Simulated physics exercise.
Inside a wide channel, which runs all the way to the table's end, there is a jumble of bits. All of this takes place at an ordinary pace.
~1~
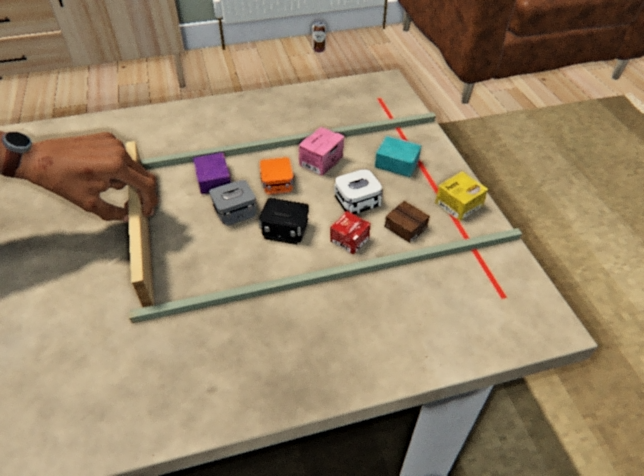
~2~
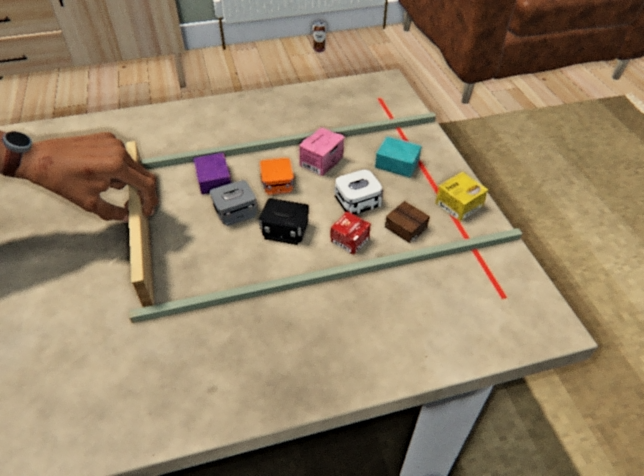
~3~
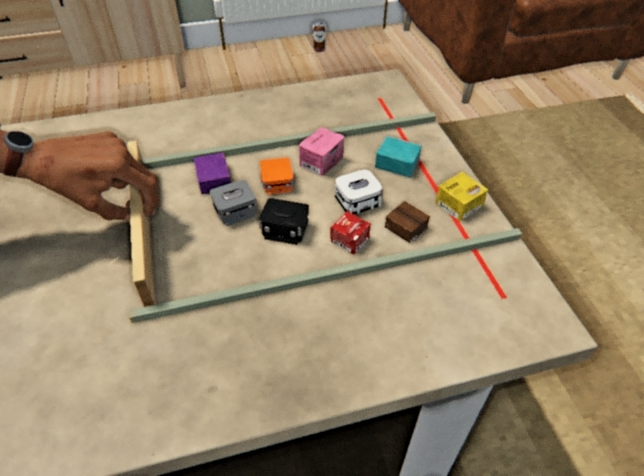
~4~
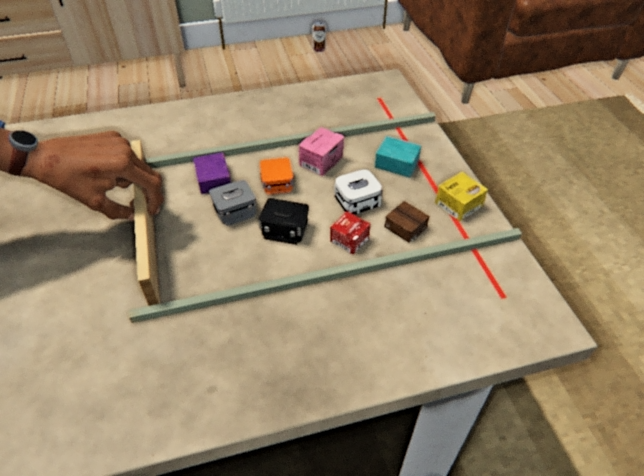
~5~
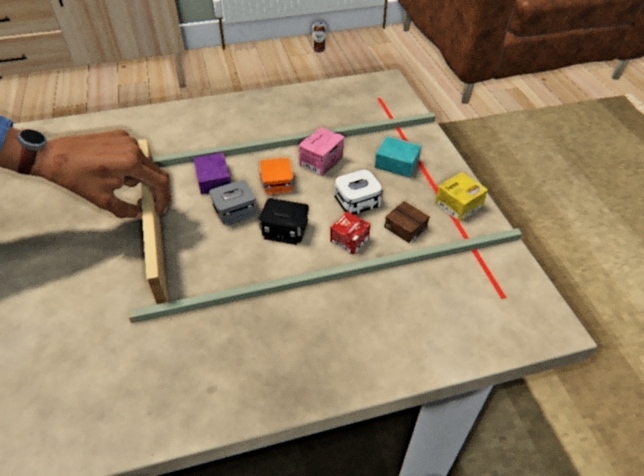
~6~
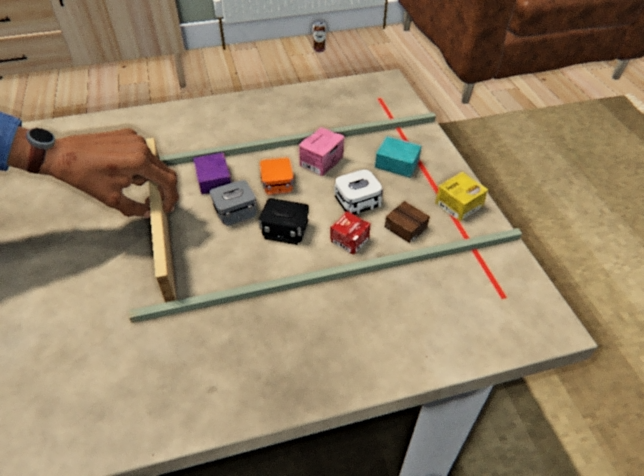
On a tabletop, a hand slides a wooden board slightly right toward small colourful cases.
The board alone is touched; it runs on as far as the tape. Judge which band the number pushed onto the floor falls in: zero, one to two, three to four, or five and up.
I expect that three pieces or four will leave the table.
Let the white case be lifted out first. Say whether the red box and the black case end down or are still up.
Well, the red box is still there while the black case is still there.
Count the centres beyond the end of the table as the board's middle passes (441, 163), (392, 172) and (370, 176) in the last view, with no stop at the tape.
In order of the places given, that's 6, 0 and 0.
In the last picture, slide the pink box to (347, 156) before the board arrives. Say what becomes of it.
Placed like that, the pink box ends up falling.
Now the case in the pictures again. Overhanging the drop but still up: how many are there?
3 in all.
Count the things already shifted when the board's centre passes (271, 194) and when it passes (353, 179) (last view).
Tally at point one: 5; at point two: 9.
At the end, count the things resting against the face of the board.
It's 4.
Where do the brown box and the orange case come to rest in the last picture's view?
The brown box ends at (501, 208) and the orange case at (457, 149).
Soon after, none off yet; yellow box at rest near (461, 196); turquoise block at rest near (398, 157); brown box at rest near (407, 222).
After that, none off yet; yellow box displaced about its own width near (485, 194); turquoise block displaced about its own width near (457, 154); brown box displaced well along near (462, 215).
In the end, the number that fall off is three or four; gone, white case, turquoise block and yellow box.
